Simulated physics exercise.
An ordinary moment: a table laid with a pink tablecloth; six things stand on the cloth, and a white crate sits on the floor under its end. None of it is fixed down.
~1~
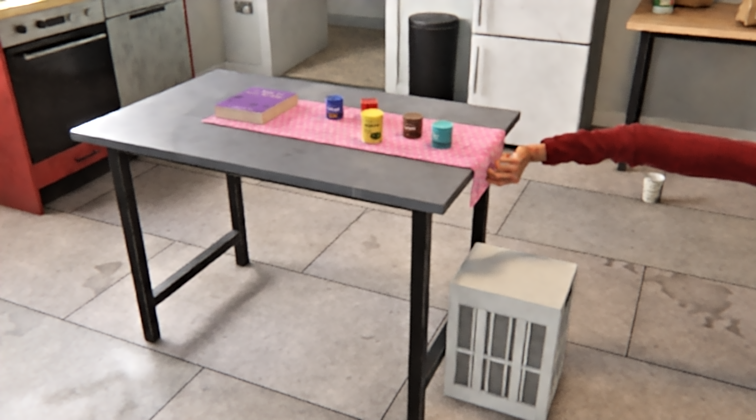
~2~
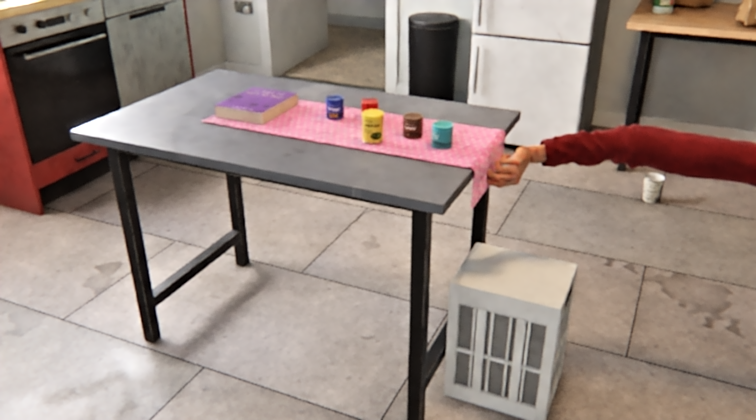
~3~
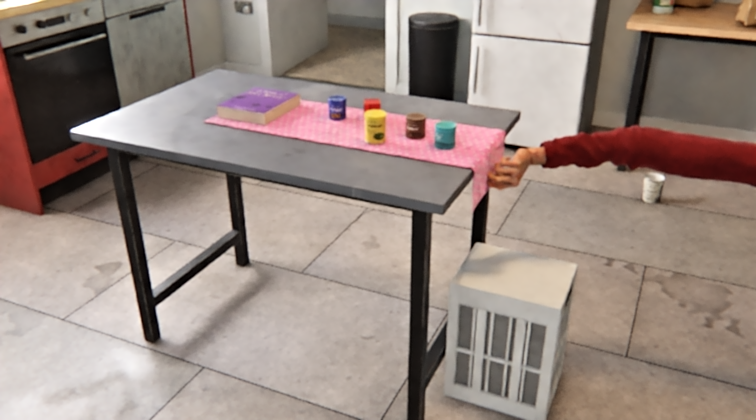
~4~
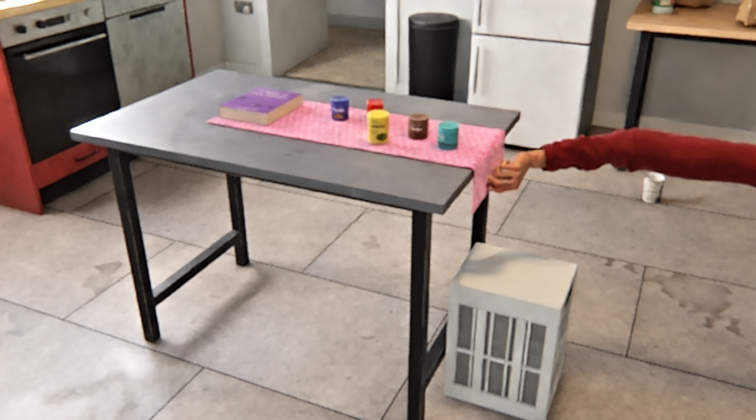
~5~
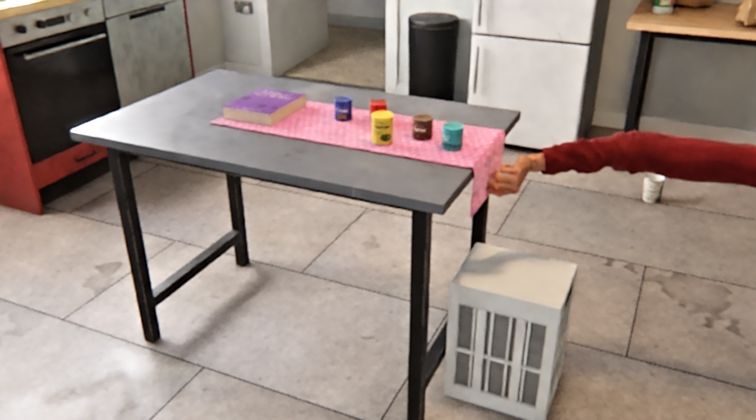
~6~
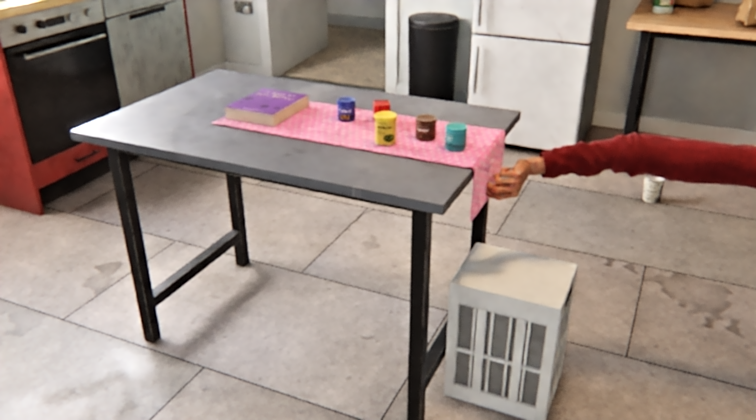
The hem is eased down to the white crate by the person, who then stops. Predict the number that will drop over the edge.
It sends two things down.
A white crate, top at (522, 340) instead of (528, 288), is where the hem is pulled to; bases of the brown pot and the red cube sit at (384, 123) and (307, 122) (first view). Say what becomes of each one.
The brown pot ends up off while the red cube ends up on top.
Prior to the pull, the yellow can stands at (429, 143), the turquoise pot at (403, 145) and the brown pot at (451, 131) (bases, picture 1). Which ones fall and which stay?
The yellow can topples down; the turquoise pot topples down; and the brown pot topples down.
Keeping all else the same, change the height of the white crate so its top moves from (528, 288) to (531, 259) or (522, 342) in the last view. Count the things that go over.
If so, 1 and 4.
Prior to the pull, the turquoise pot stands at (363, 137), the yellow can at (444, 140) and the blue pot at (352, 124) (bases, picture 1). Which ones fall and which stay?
The turquoise pot stays put; the yellow can ends up off; the blue pot stays put.
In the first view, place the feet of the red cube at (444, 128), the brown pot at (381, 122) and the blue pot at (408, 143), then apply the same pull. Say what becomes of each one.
I reckon the red cube takes a fall, the brown pot hangs on and the blue pot takes a fall.
Early on, hem near (485, 239); turquoise pot gone.
Midway, hem on the crate; turquoise pot and brown pot gone.
Finally, hem on the crate; turquoise pot and brown pot gone. Over the edge go two.
